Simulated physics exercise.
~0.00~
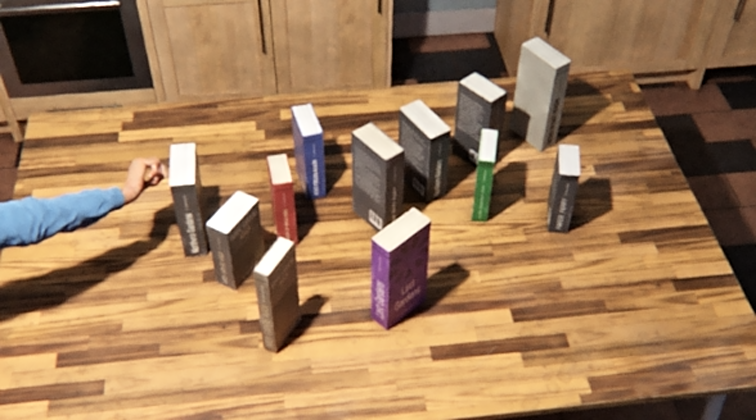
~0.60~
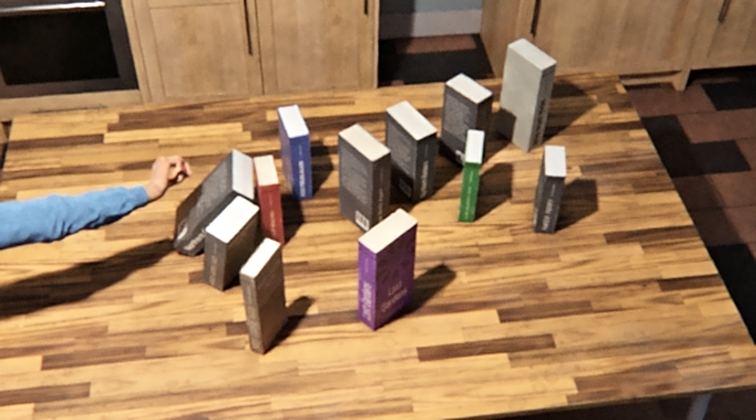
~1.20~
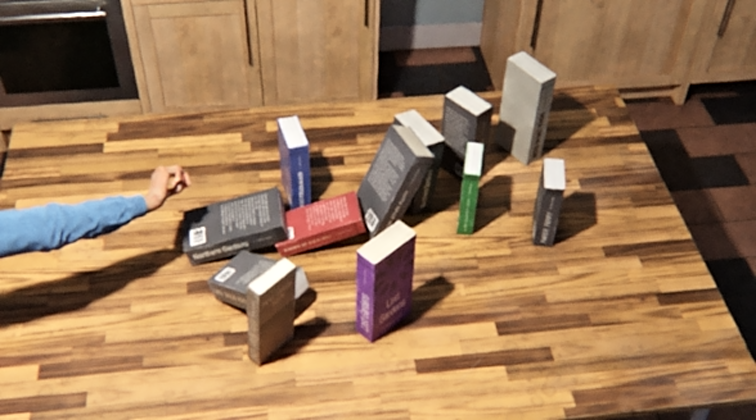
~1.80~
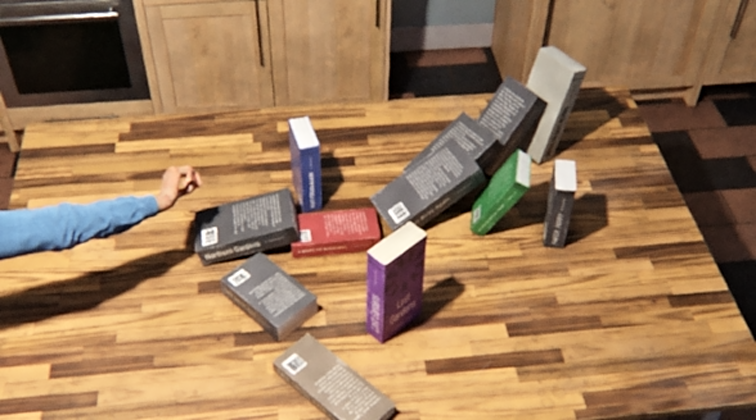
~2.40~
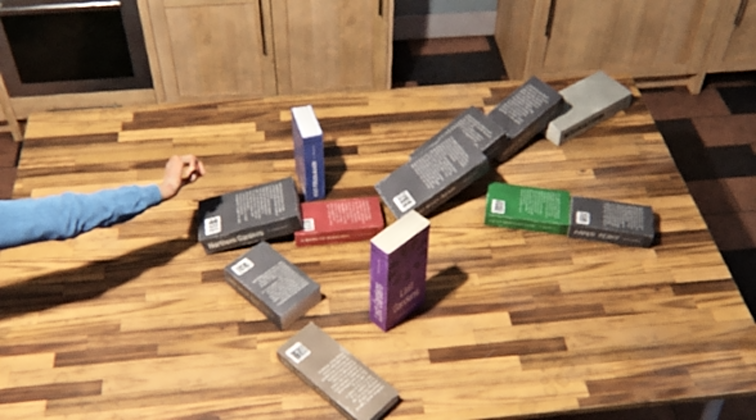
An arm in a blue sleeve reaches in from the left over a striped wooden table, seen from above in a kitchen, where a dozen thick books stand on end. Most are dark or grey, with a blue one behind, a red one near the hand, a purple one in front and a green one to the right. The nearest dark book tips rightward, toppling the red book and a dark one in front. The fall spreads to the front brownish book and the larger dark books, then the green and far grey ones. Only the blue and purple books remain upright.
